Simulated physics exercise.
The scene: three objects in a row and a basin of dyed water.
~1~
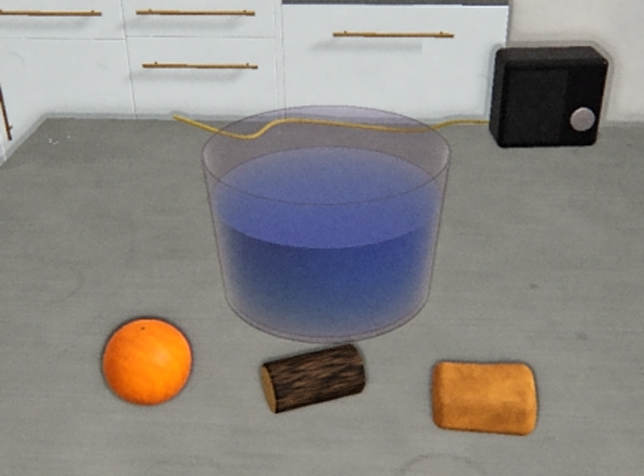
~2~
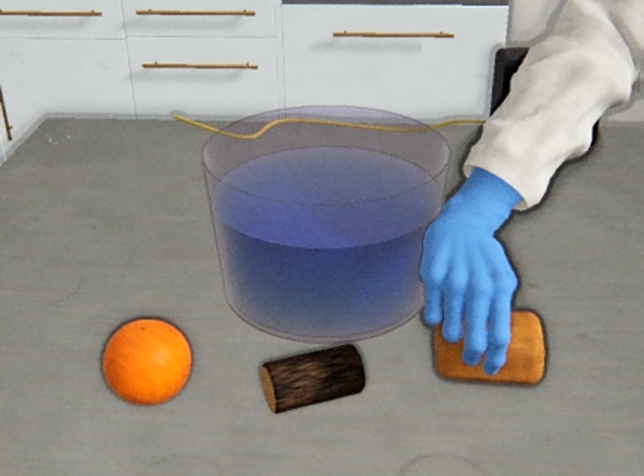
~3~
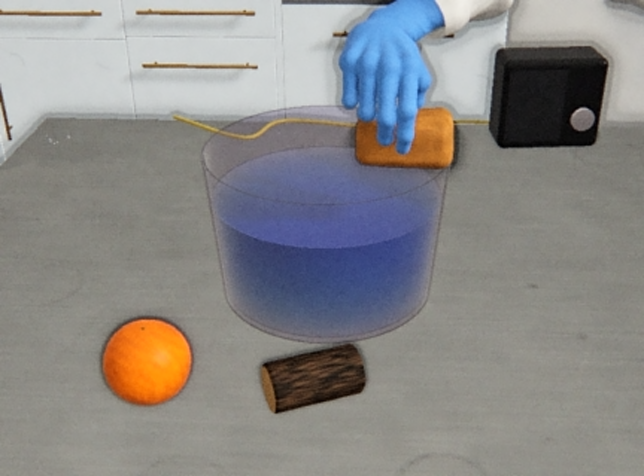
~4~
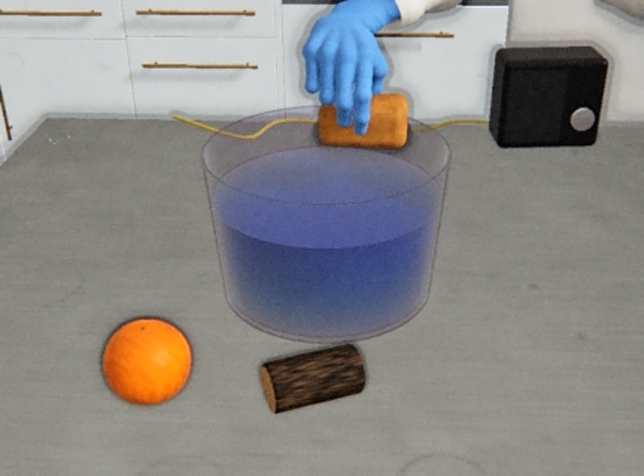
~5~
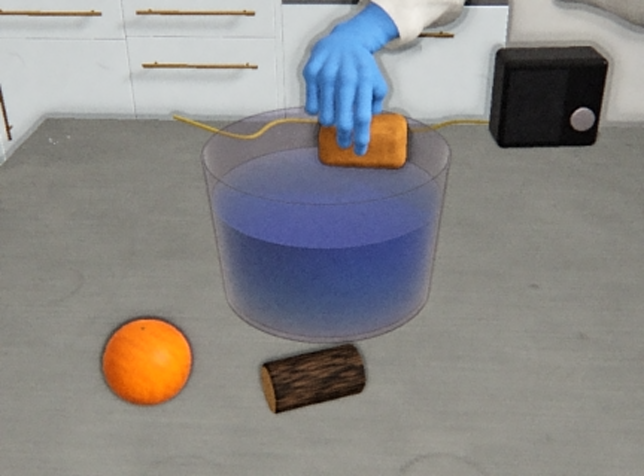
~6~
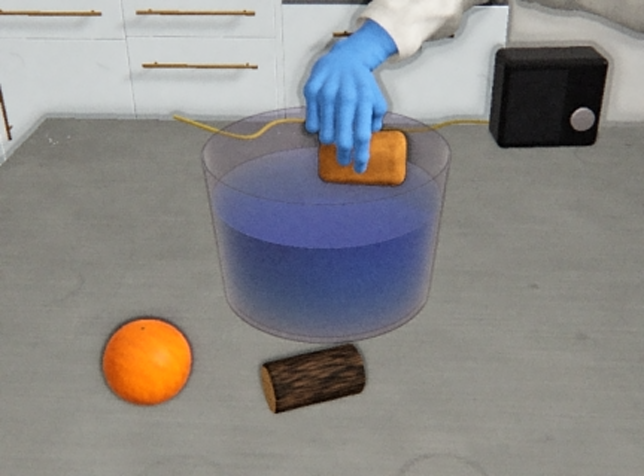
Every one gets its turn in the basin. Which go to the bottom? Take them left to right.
From the left: It floats, it floats, it floats.
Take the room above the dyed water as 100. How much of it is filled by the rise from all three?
Close to 16 %.
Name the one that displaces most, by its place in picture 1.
That is the left thing.
A moment on, the bread roll stays afloat.
Further on, the piece of branch stays afloat.
When it is over, the orange stays afloat; afloat, orange, piece of branch and bread roll.
